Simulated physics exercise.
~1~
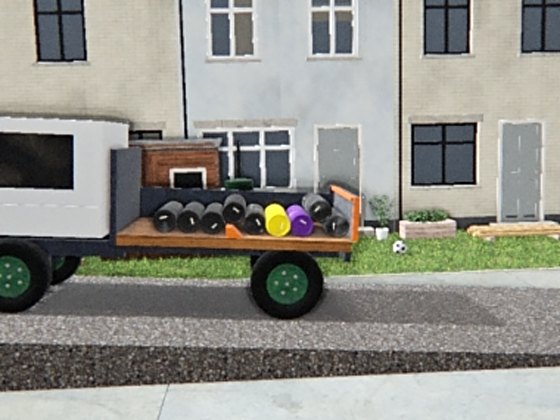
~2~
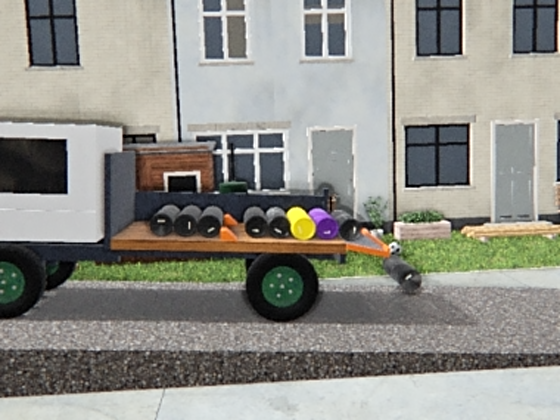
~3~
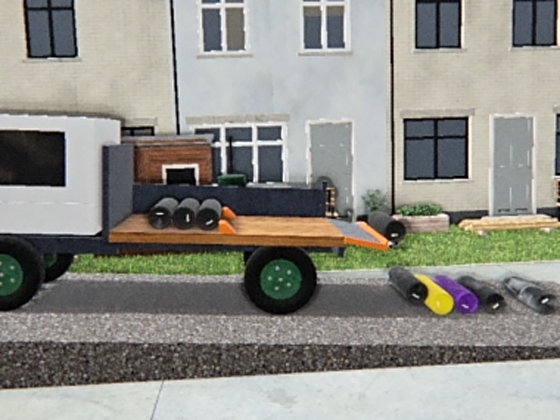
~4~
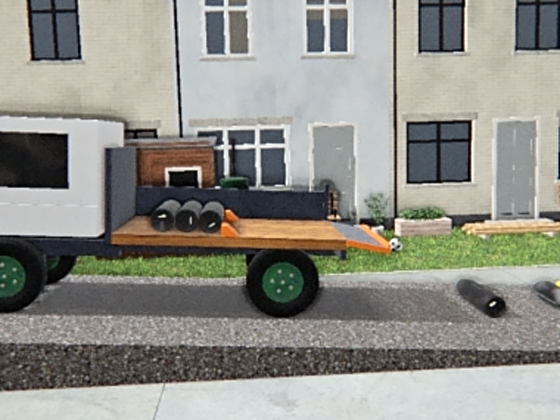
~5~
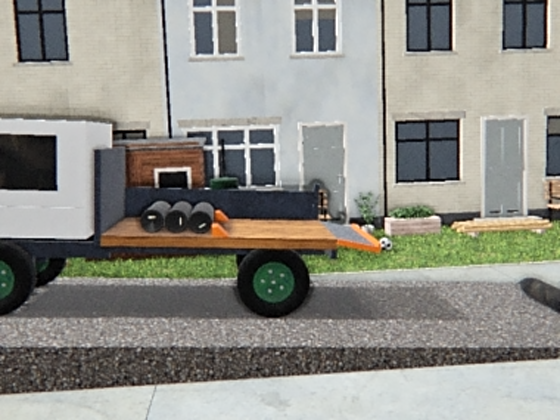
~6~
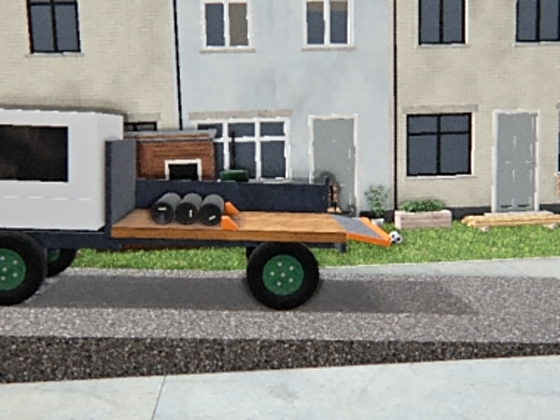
In the video, a truck stands before terraced houses as its tailgate drops, and black, yellow and purple cylinders roll right off the bed onto the road and out of view, leaving three black cylinders resting behind an orange chock.
